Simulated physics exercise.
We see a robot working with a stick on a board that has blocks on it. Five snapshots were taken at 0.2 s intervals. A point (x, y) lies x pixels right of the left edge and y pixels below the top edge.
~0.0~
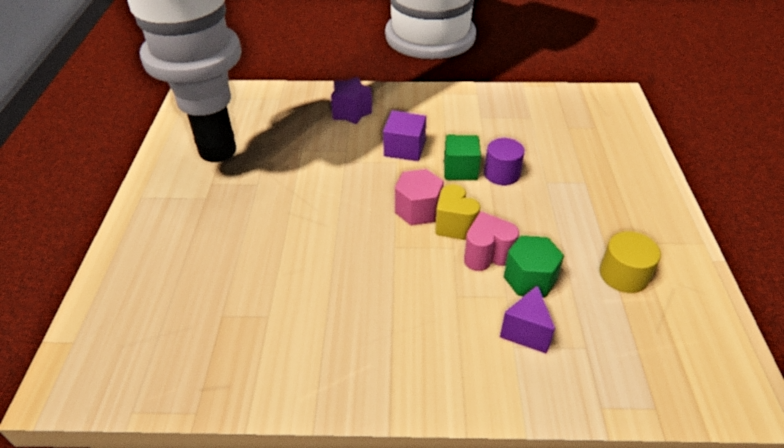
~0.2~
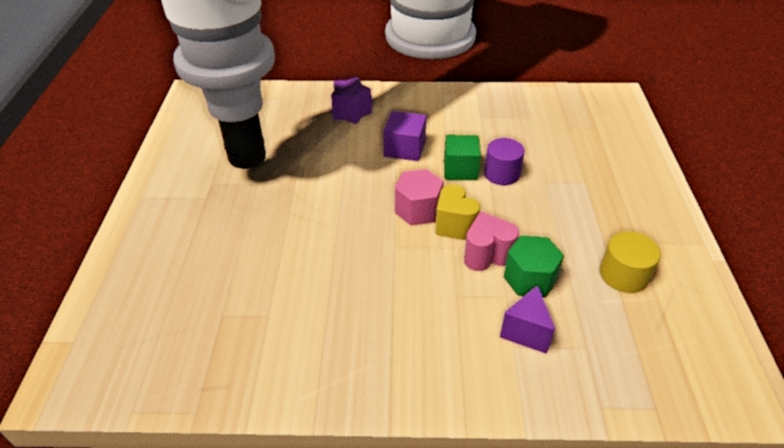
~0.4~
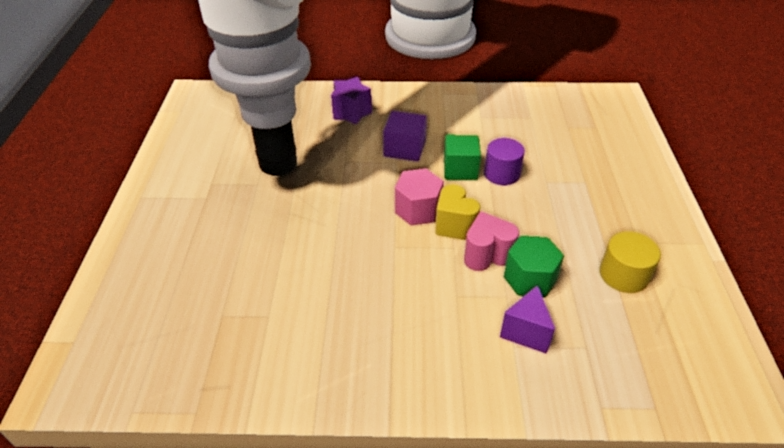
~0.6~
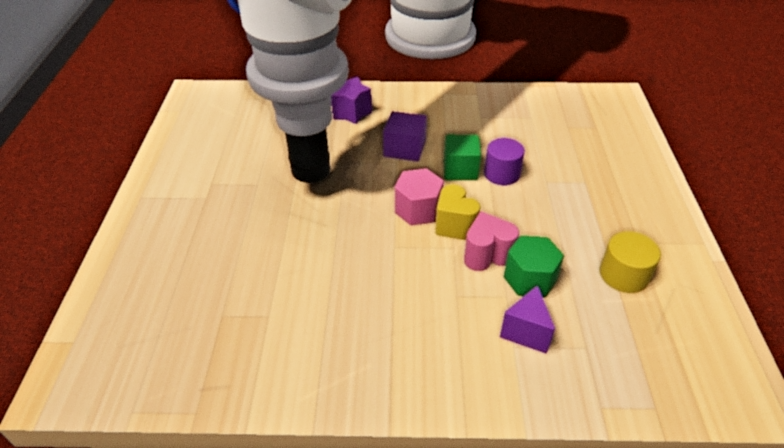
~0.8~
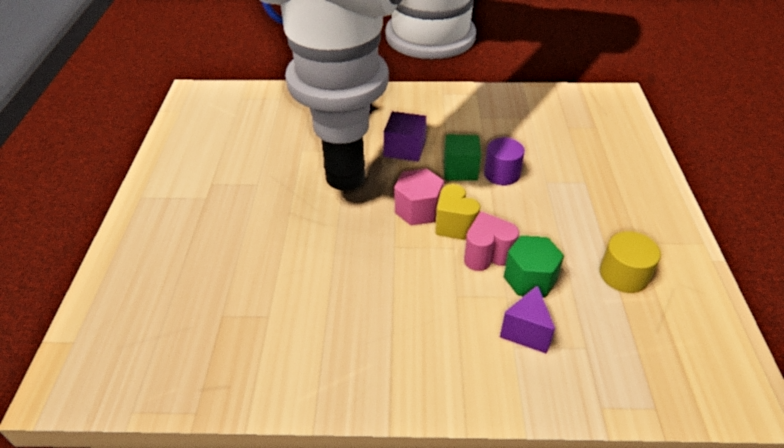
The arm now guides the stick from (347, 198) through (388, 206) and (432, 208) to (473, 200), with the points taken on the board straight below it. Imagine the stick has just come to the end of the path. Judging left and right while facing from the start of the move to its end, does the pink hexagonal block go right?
I'd say no.
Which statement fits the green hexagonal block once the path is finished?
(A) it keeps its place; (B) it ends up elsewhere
My pick is B.
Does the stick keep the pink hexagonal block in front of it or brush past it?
By the time the path ends, the pink hexagonal block is still sitting right in front of the stick.
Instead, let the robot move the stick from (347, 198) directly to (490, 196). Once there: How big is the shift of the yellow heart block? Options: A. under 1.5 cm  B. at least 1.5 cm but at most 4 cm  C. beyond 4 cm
My answer is option C.
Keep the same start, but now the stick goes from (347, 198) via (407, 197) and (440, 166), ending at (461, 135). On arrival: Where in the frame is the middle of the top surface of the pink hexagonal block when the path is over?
Top centre: (463, 175).
The first path, step by step. One third of the way, stick (388, 187); pink hexagonal block (431, 183); yellow heart block (469, 199); pink heart block (496, 230); green hexagonal block (540, 256).
Two thirds of the way, stick (433, 189); pink hexagonal block (476, 178), turned 35° anticlockwise; yellow heart block (514, 195), turned 50° clockwise; pink heart block (504, 230), turned 45° clockwise; green hexagonal block (545, 261).
At the end, stick (475, 181); pink hexagonal block (519, 176); yellow heart block (543, 203), turned 80° clockwise; pink heart block (504, 230), turned 45° clockwise; green hexagonal block (545, 261).
